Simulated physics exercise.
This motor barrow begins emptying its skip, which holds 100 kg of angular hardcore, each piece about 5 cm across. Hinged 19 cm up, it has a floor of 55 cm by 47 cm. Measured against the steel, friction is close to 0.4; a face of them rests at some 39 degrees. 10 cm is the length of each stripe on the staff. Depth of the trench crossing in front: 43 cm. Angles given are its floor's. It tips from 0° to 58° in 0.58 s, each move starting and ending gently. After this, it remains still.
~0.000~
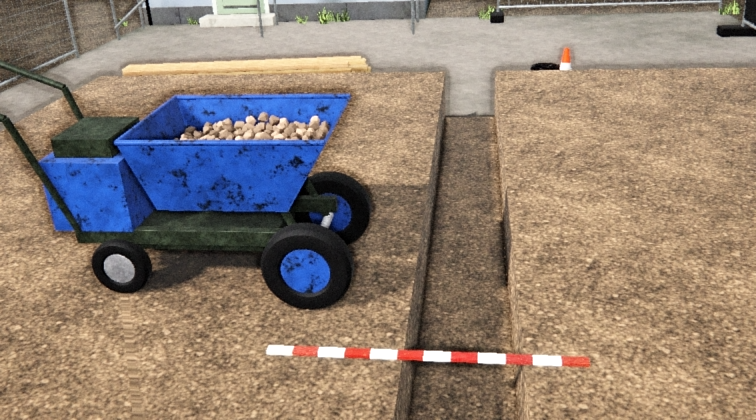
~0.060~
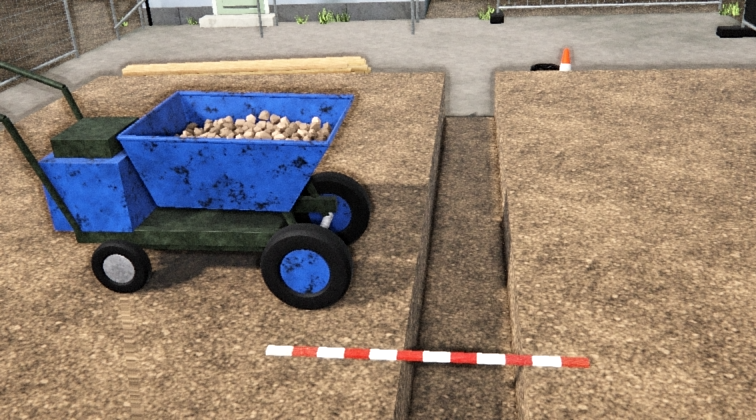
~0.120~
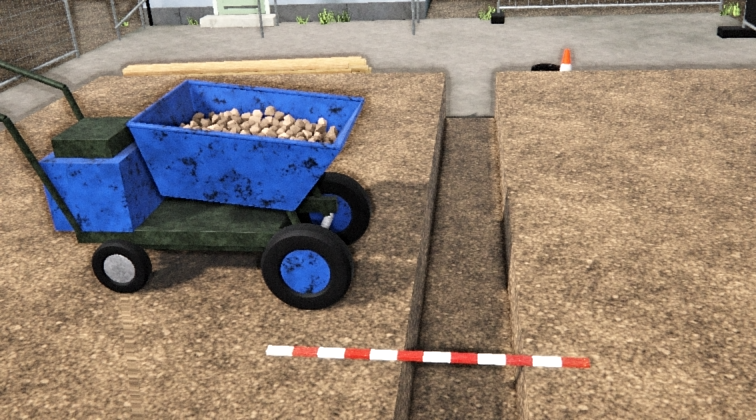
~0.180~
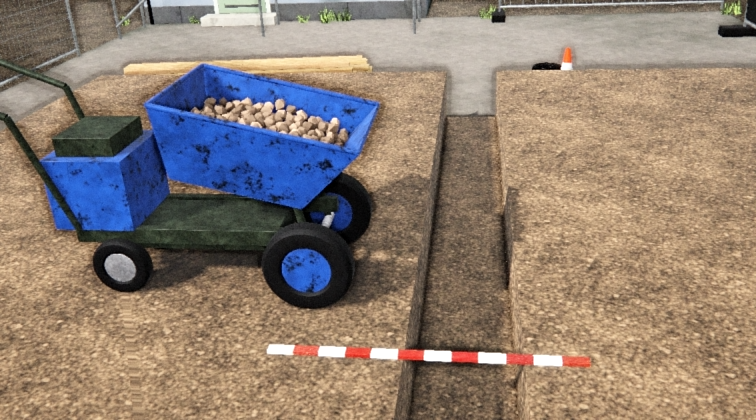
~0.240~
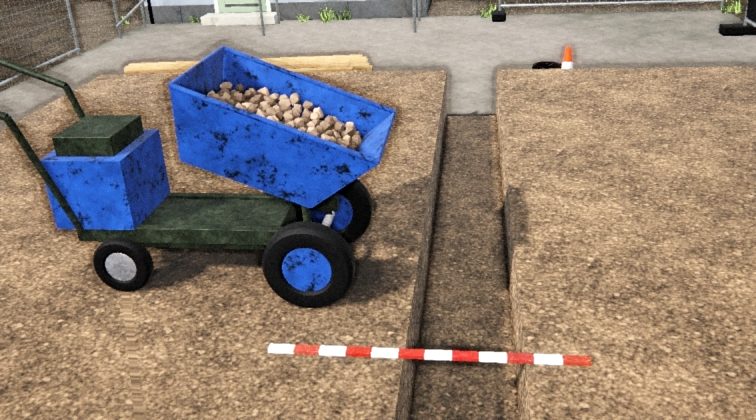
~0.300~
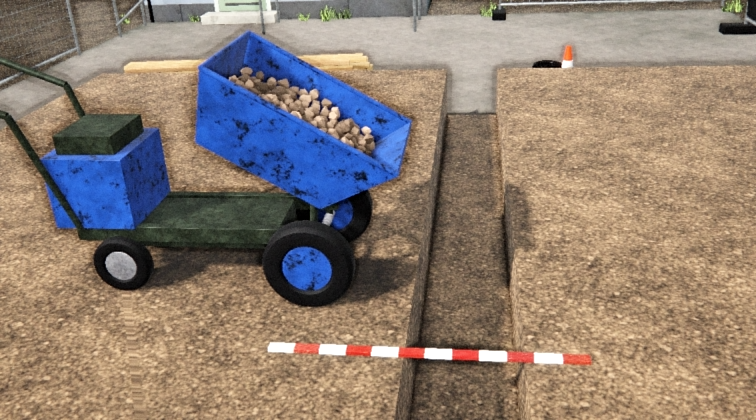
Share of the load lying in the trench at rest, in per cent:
22 per cent.
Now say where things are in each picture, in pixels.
The skip is at 0°, its lip at (324, 143); the top of the load is at (254, 131), in the first picture.
Lip at (329, 144), floor tilted 2°, highest stones at (226, 129); the stones move at 0.4 m/s on average, in the second picture.
The skip is at 6°, its lip at (341, 148); the top of the load is at (226, 120); the stones move at 0.8 m/s on average, in the third picture.
The skip is at 13°, its lip at (359, 153); the top of the load is at (222, 111); the stones move at 1.2 m/s on average, in the fourth picture.
Lip at (379, 162), floor tilted 22°, highest stones at (229, 95); the stones move at 1.3 m/s on average, in the fifth picture.
The skip is at 30°, its lip at (398, 175); the top of the load is at (244, 82); the stones move at 1.4 m/s on average, in the sixth picture.
After 0.4 s the floor is at 48°; 100 % in the skip; the foremost stones are at (392, 180).
After 0.7 s the floor is at 58°; 97 % in the skip, 3 % in the trench; the foremost stones are at (473, 202).
After 1.0 s the floor is at 58°; 71 % in the skip, 19 % in the trench, 11 % past the trench; the foremost stones are at (601, 287).
After 3.0 s the floor is at 58°; 66 % in the skip, 22 % in the trench, 12 % past the trench; the foremost stones are at (687, 312).
